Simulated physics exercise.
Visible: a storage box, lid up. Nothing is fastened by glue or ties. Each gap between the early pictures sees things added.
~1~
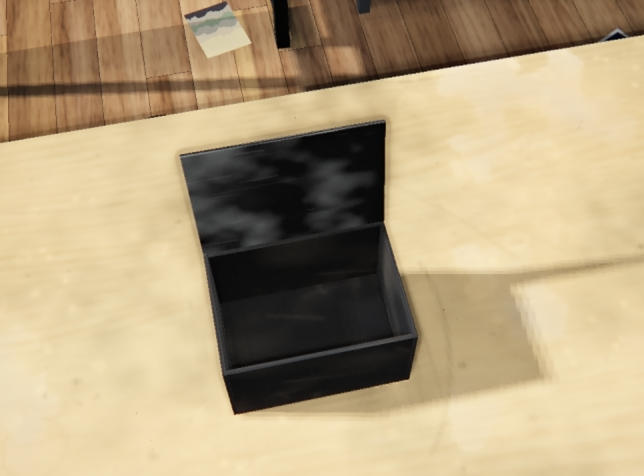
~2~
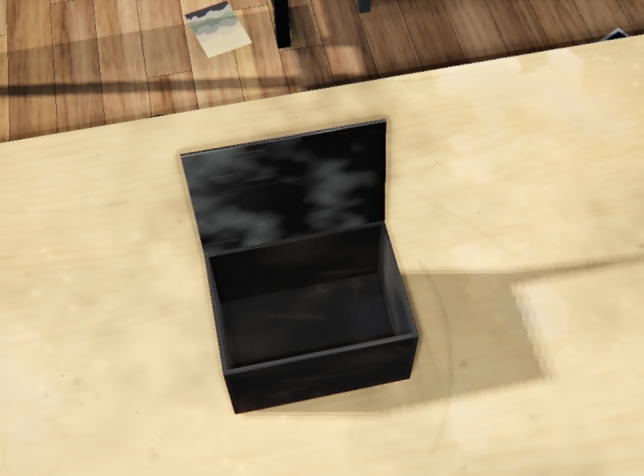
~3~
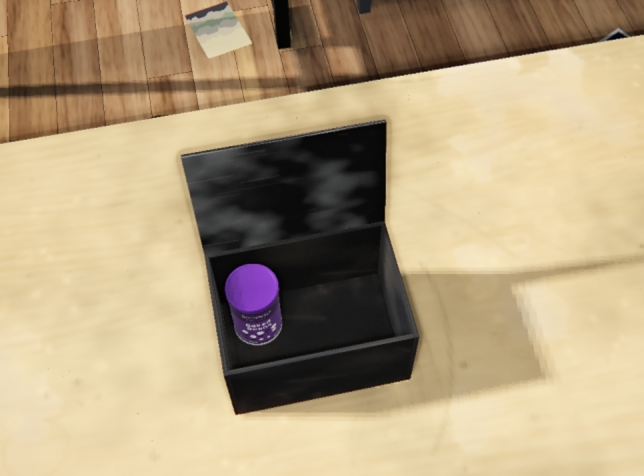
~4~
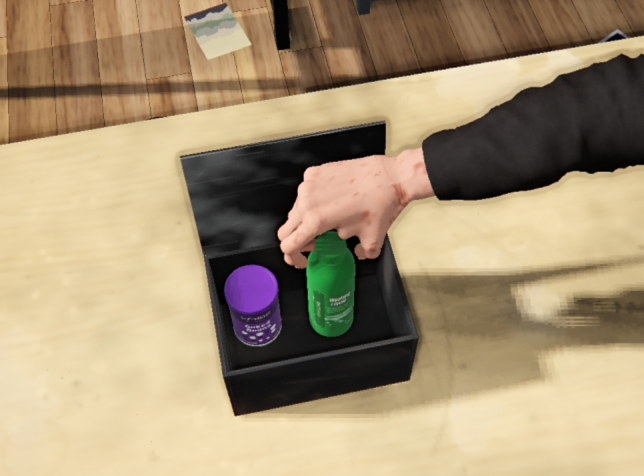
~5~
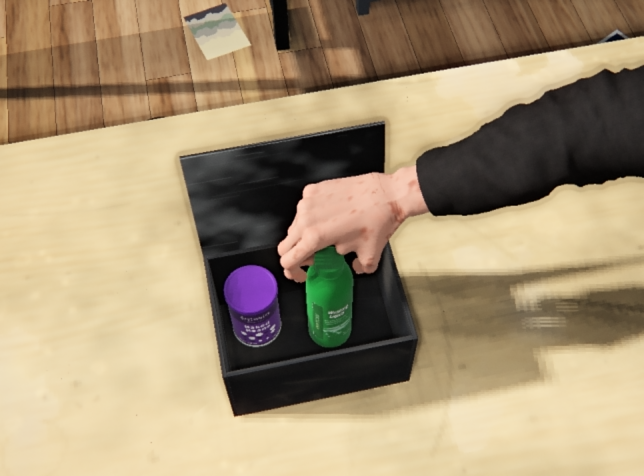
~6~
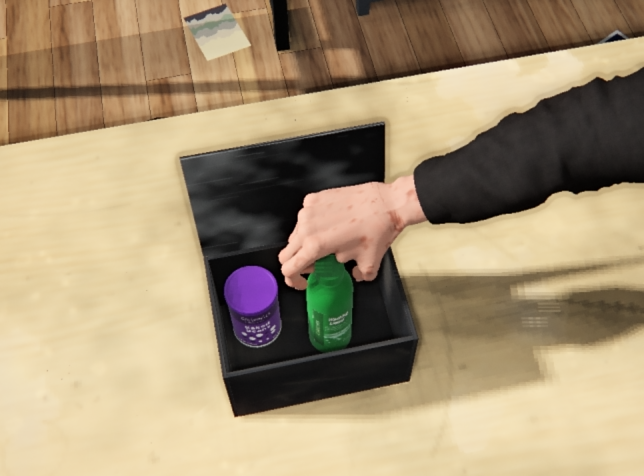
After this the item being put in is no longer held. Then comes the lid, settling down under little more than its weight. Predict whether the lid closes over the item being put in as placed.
It does not close.
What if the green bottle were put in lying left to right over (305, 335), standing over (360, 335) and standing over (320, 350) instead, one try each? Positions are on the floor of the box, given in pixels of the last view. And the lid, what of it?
So, one: It drops fully; two: It remains raised; three: It remains raised.
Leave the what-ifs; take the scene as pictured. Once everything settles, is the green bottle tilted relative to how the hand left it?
Observation: The green bottle tilts over.
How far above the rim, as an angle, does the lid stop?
Roughly 14 degrees above the rim.
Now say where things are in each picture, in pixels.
In the first picture, the last thing is not in view yet.
In the second picture, the last thing is not in view yet.
In the third picture, the last thing is not in view yet; purple tin (255, 306).
In the fourth picture, on its way; green bottle (331, 284); purple tin (255, 307).
In the fifth picture, on its way; green bottle (330, 296); purple tin (254, 308).
In the sixth picture, in place under the hand; green bottle (330, 303); purple tin (254, 308).
Then, 1.40 s after the last picture, lid 74° above the rim.
Then, 1.80 s after the last picture, lid 35° above the rim; green bottle tipped 9° from how it was near (332, 312).
Then, 3.10 s after the last picture, lid 13° above the rim; green bottle tipped 46° from how it was near (332, 314).
At rest, lid 13° above the rim; tipped over in the box, green bottle; purple tin in place. Seen from the same camera at the end, green bottle near (332, 314).
